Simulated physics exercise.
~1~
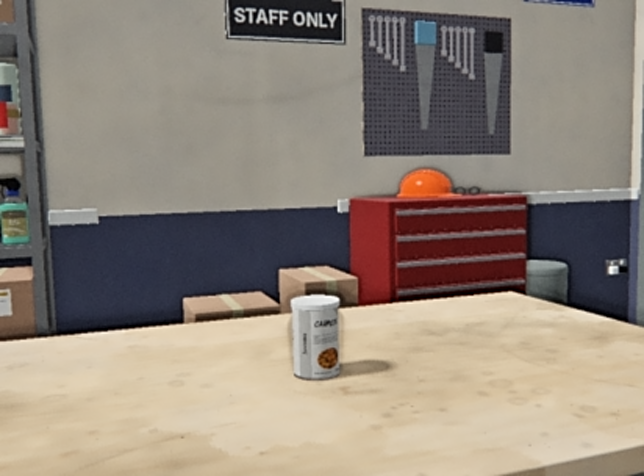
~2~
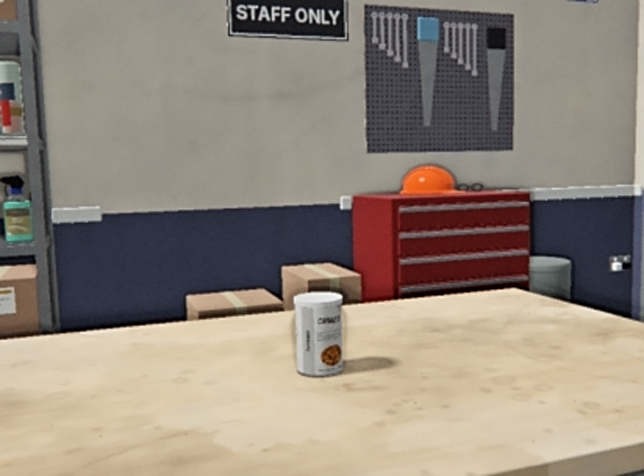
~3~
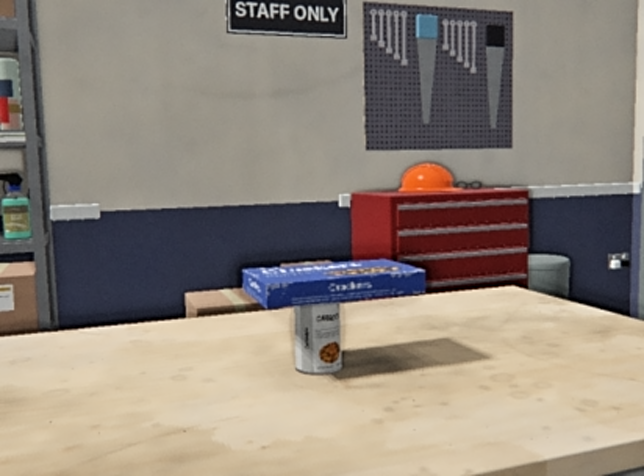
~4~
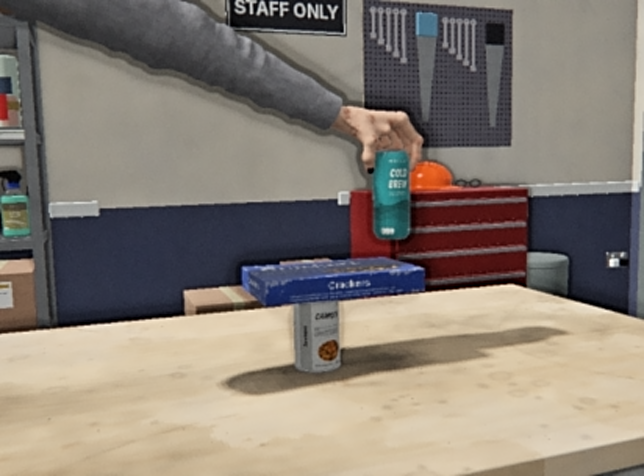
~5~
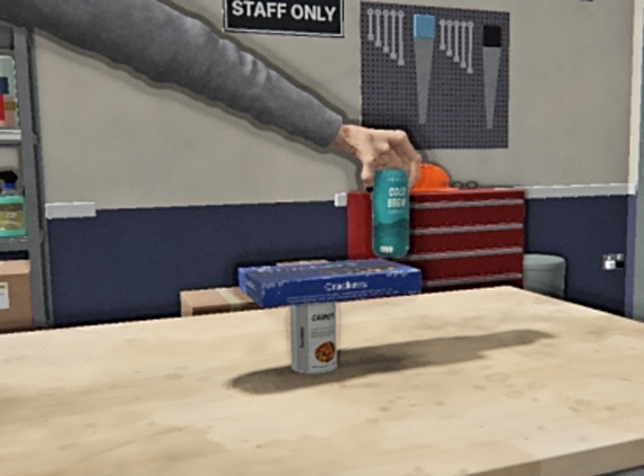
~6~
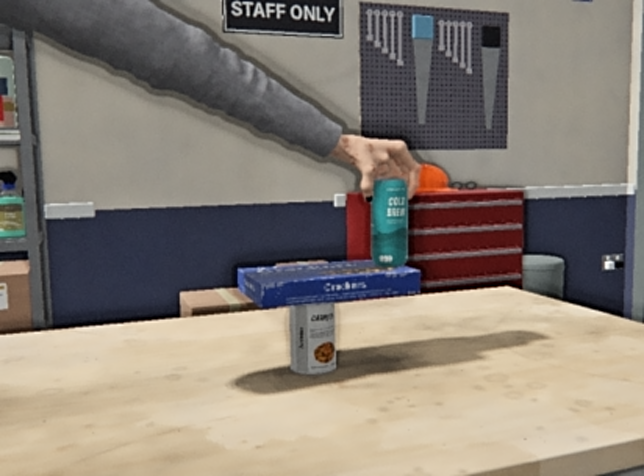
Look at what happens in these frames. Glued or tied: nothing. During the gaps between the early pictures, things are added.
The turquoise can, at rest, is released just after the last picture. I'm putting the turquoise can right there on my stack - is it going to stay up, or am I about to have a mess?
My guess is it moves out of place.
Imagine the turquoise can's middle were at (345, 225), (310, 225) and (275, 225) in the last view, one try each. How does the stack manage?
With the first release it tips over; with the second it stays steady; with the third it stays steady.
Then, 0.40 s on from there, turquoise can now fallen; blue packet turned 69° from how it was put.
Then, 0.50 s on from there, blue packet on its side.
Then, 1.20 s on from there, blue packet now fallen.
In the end, fallen, turquoise can and blue packet; white tin unmoved. The stack loses its balance.
